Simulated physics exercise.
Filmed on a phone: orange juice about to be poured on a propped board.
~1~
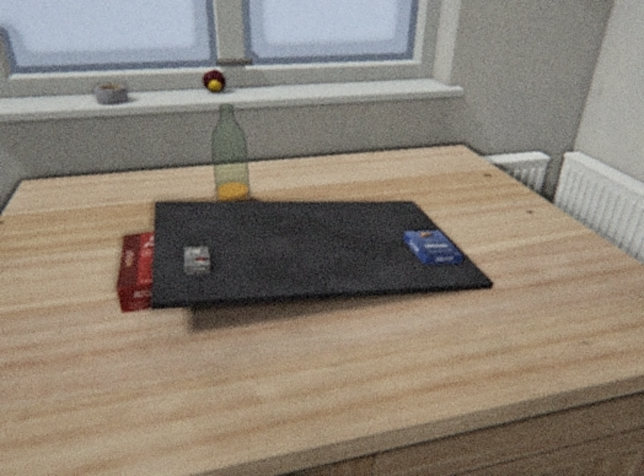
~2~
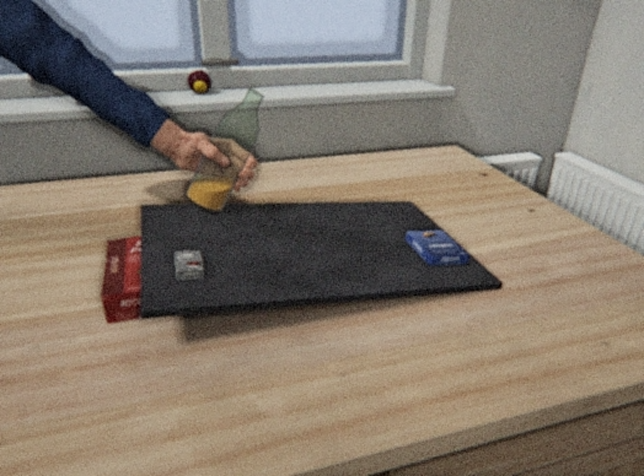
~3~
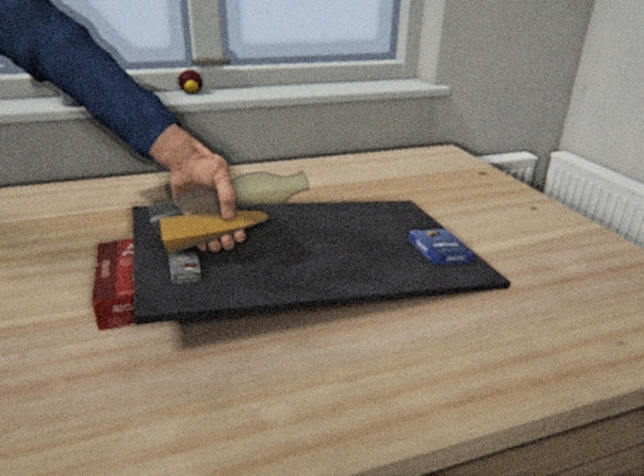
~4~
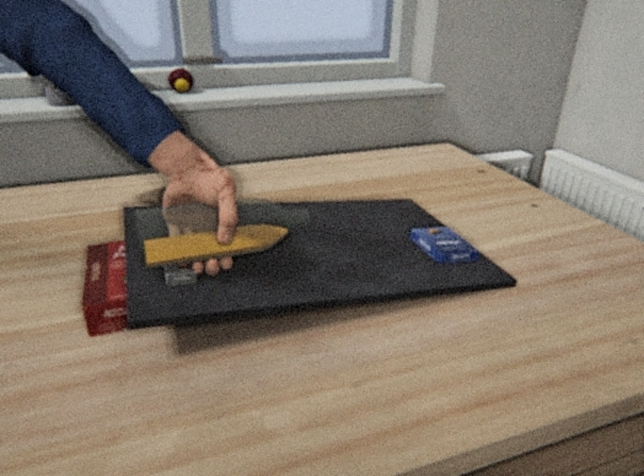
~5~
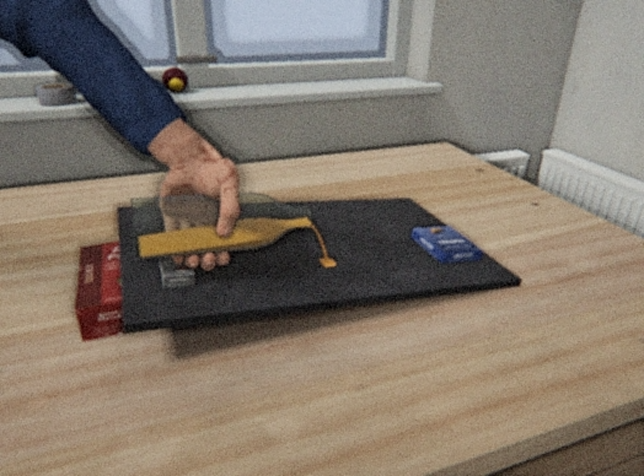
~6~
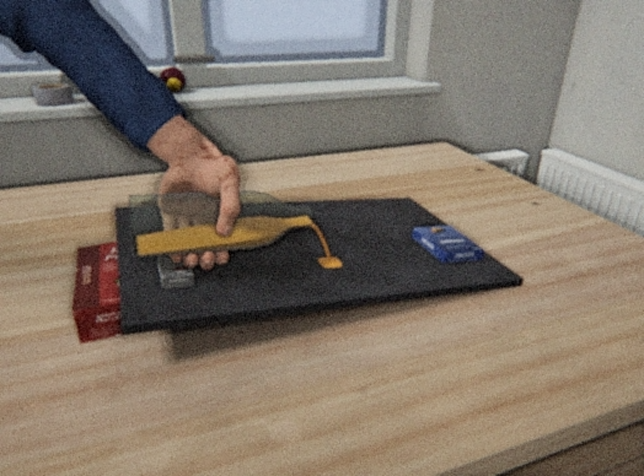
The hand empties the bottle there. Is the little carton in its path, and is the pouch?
The little carton escapes and the pouch is reached.
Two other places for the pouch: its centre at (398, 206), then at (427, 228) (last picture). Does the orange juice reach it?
First it stays dry, then it is reached.
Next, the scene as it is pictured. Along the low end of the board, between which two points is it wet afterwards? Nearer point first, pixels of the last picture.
It runs from (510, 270) to (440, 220).
A moment on, it runs down to the right; the little carton is untouched; the pouch is reached.
Further on, it runs down to the right and off the end; the little carton is untouched; the pouch is reached.
When it is over, it runs down to the right and off the end; the little carton is untouched; the pouch is reached.
